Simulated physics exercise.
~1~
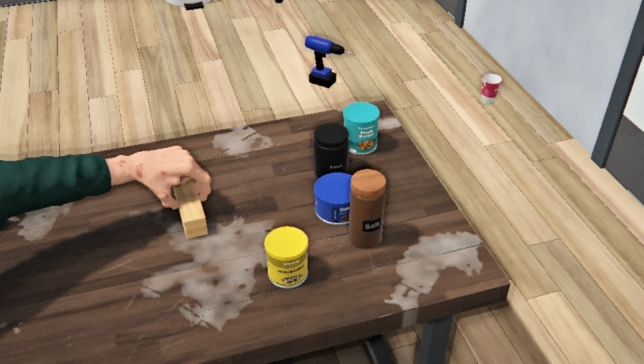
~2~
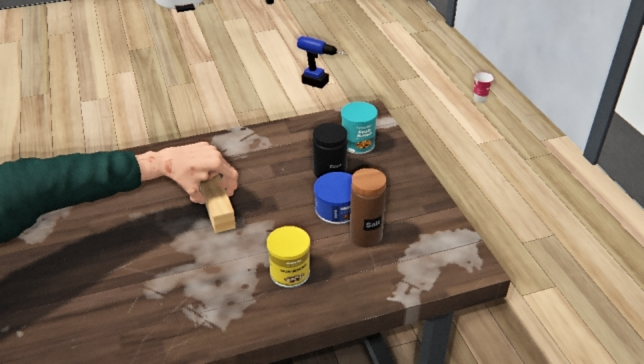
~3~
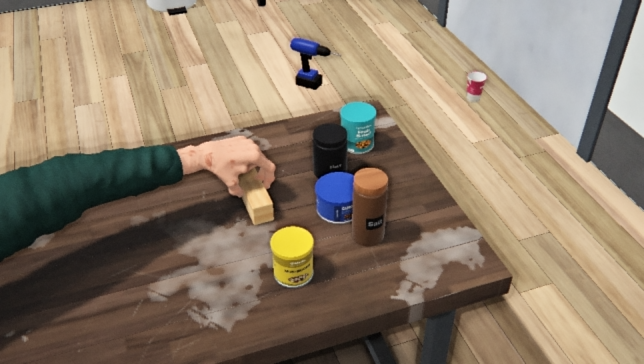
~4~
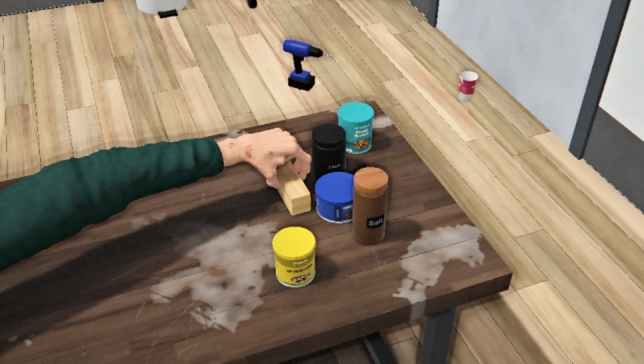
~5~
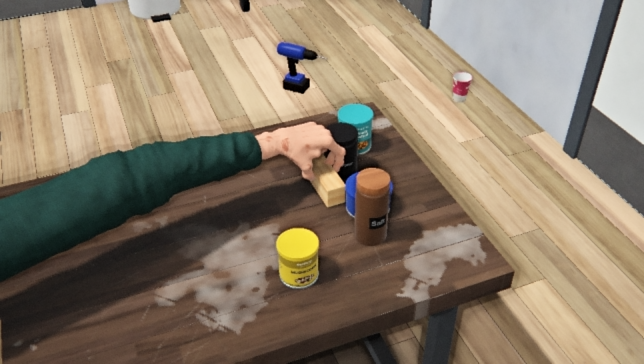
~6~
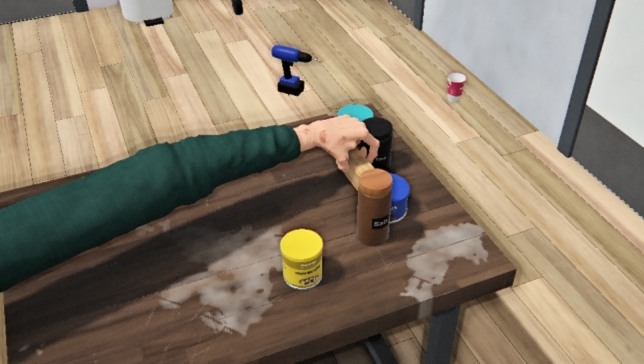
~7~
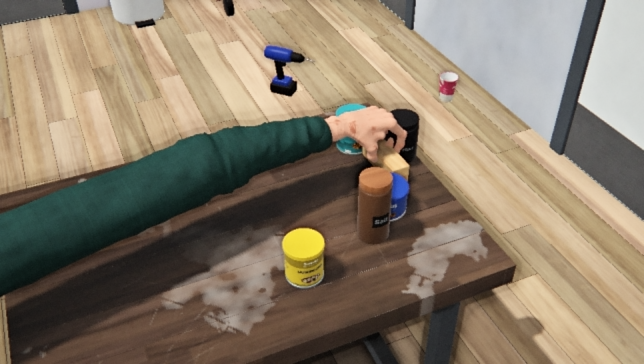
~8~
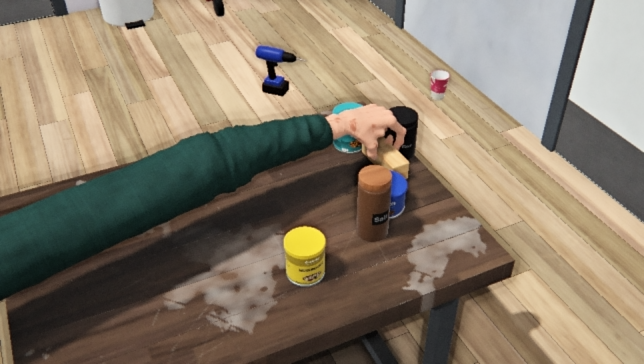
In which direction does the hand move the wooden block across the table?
The hand moves the wooden block to the right.
